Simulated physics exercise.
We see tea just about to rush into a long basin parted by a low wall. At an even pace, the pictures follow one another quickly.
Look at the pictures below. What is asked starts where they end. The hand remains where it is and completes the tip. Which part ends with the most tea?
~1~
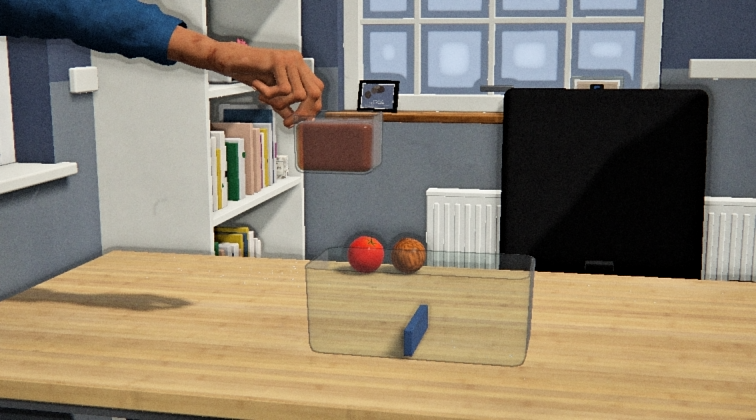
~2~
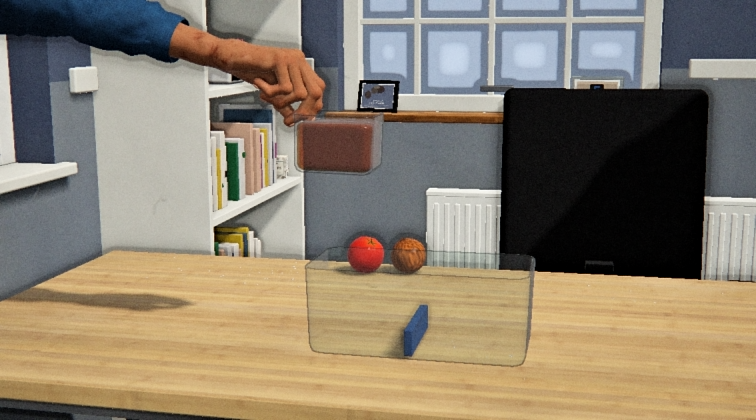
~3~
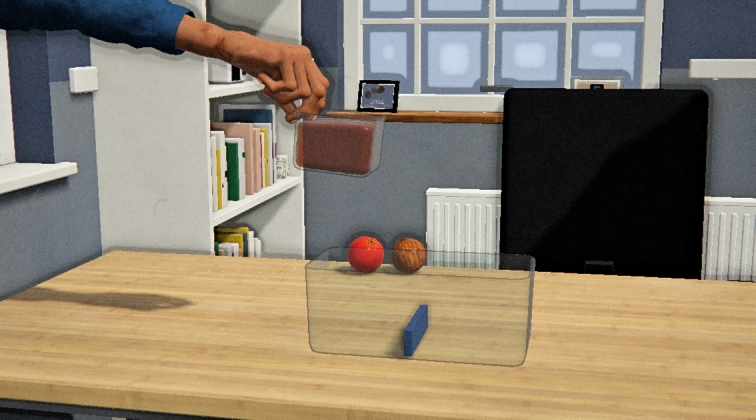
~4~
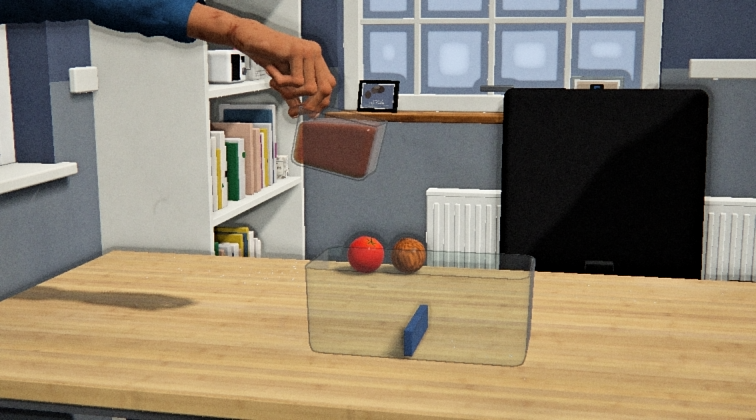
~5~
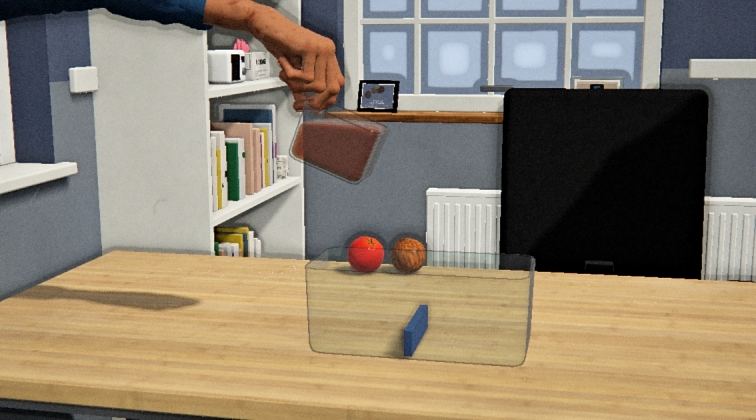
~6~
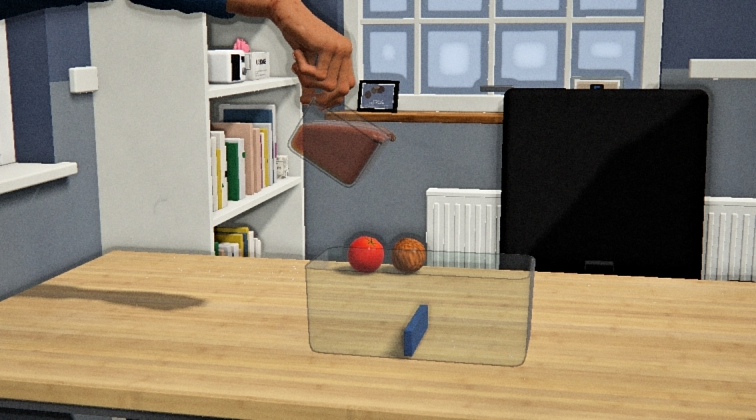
The largest amount will sit in the right portion.
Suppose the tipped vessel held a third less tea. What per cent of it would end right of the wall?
It comes to around 60 percent.
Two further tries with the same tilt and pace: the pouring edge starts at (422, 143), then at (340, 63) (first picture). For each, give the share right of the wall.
90 %, 40 %.
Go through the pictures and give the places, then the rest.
In the first picture, it leans 0°; its right rim is at (378, 116); the tea meets the walls at (303, 122) and (377, 123); the long basin's rim runs from (317, 258) to (532, 269); the wall's top is at (416, 318).
In the second picture, it leans 1°; its right rim is at (378, 117); the tea meets the walls at (304, 121) and (378, 123).
In the third picture, it leans 6°; its right rim is at (380, 120); the tea meets the walls at (305, 121) and (379, 125).
In the fourth picture, it leans 13°; its right rim is at (382, 125); the tea meets the walls at (306, 121) and (382, 126).
In the fifth picture, it leans 22°; its right rim is at (384, 133); the tea meets the walls at (307, 123) and (385, 127).
In the sixth picture, it leans 33°; its right rim is at (385, 141); the tea meets the walls at (303, 127) and (385, 133); 4 per cent is over the edge.
A moment on, the tilt is 95° and 32 per cent is still to pour, 1 is left of the wall and 21 right of it.
Next, the tilt is 106° and 7 per cent is still to pour, 12 is left of the wall and 71 right of it.
Then the tilt is 106° and 0 per cent is still to pour, 22 is left of the wall and 74 right of it.
Later the tilt is 106° and 0 per cent is still to pour, 25 is left of the wall and 74 right of it.
Finally, 25 per cent lies left of the wall, 74 right of it and 2 outside.
